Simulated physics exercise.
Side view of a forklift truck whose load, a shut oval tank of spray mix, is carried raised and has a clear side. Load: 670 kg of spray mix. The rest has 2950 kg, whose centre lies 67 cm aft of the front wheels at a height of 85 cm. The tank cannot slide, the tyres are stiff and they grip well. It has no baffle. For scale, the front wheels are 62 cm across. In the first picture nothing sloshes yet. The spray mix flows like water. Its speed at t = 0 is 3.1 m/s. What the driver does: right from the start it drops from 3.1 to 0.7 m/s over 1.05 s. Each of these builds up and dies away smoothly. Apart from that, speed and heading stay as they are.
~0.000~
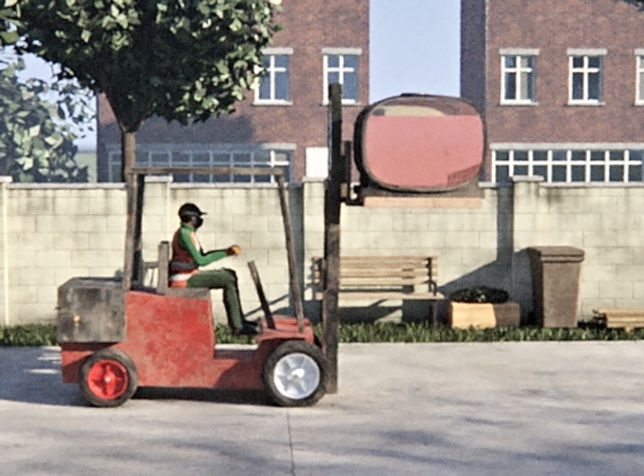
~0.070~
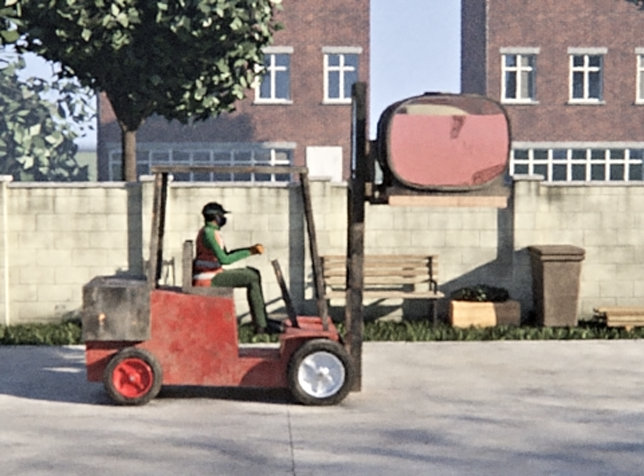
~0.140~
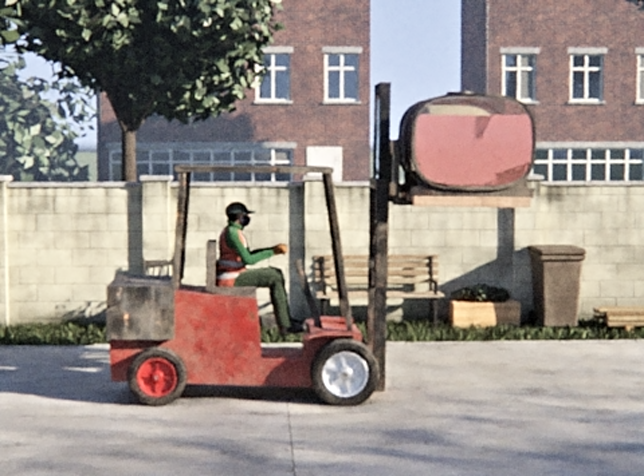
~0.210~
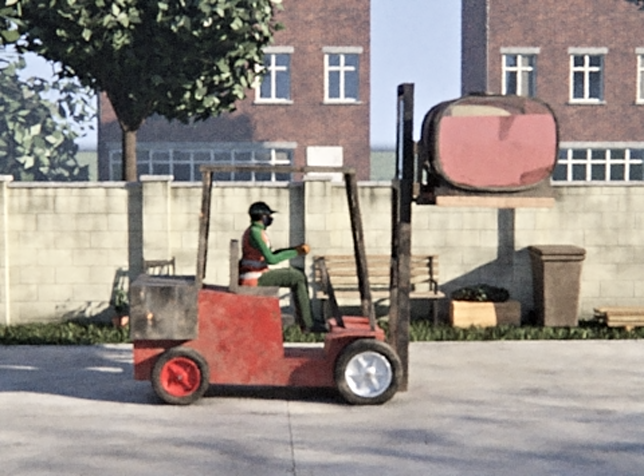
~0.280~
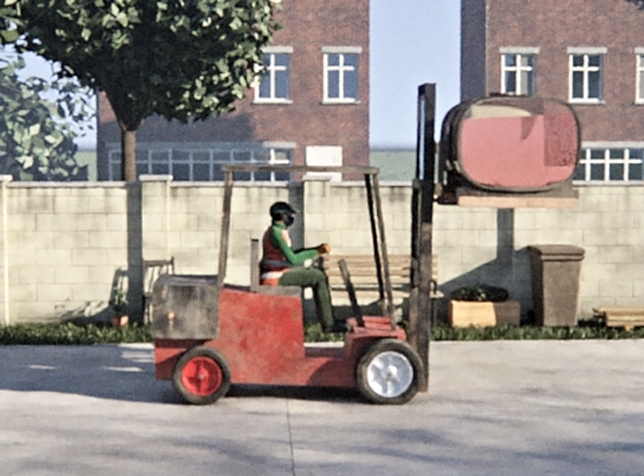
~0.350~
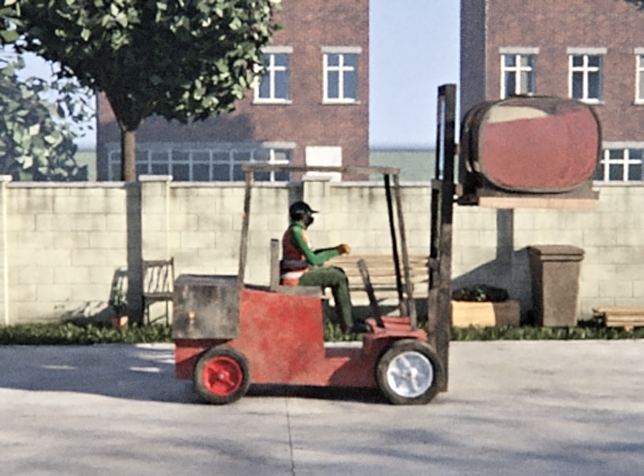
The footage shows a driver in green and a dark cap steering a red forklift rightward past a pale wall, gradually slowing, with a raised oval tank whose reddish liquid shifts slightly, ending a little higher at the right.
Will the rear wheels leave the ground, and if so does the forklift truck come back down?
It rocks up and comes down again.
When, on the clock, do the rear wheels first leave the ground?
Around 0.50 s.
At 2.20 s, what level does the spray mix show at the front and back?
About 68 cm in front and 58 cm behind.
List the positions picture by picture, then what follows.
Level at the front (468, 119); level at the back (383, 118); no lean yet; the front is on the right; a wheel hub at (297, 377), in the first picture.
Level at the front (492, 117); level at the back (407, 117); no lean yet, in the second picture.
Level at the front (517, 117); level at the back (432, 118); no lean yet, in the third picture.
Level at the front (540, 117); level at the back (456, 119); no lean yet, in the fourth picture.
Level at the front (562, 115); level at the back (478, 120); no lean yet, in the fifth picture.
Level at the front (583, 112); level at the back (499, 124); no lean yet; a wheel hub at (410, 375), in the sixth picture.
By 0.50 s the lean is 1° nose down, the rear 2 cm in the air; the liquid stands 71 cm on the front, 49 cm on the back.
By 1.40 s the lean is 9° nose down, the rear 26 cm in the air; the liquid stands 67 cm on the front, 57 cm on the back.
By 2.20 s the lean is 0°, the rear 2 cm in the air; the liquid stands 67 cm on the front, 59 cm on the back.
By 4.03 s all wheels are down again; the highest lift was 26 cm and the largest lean 9°.
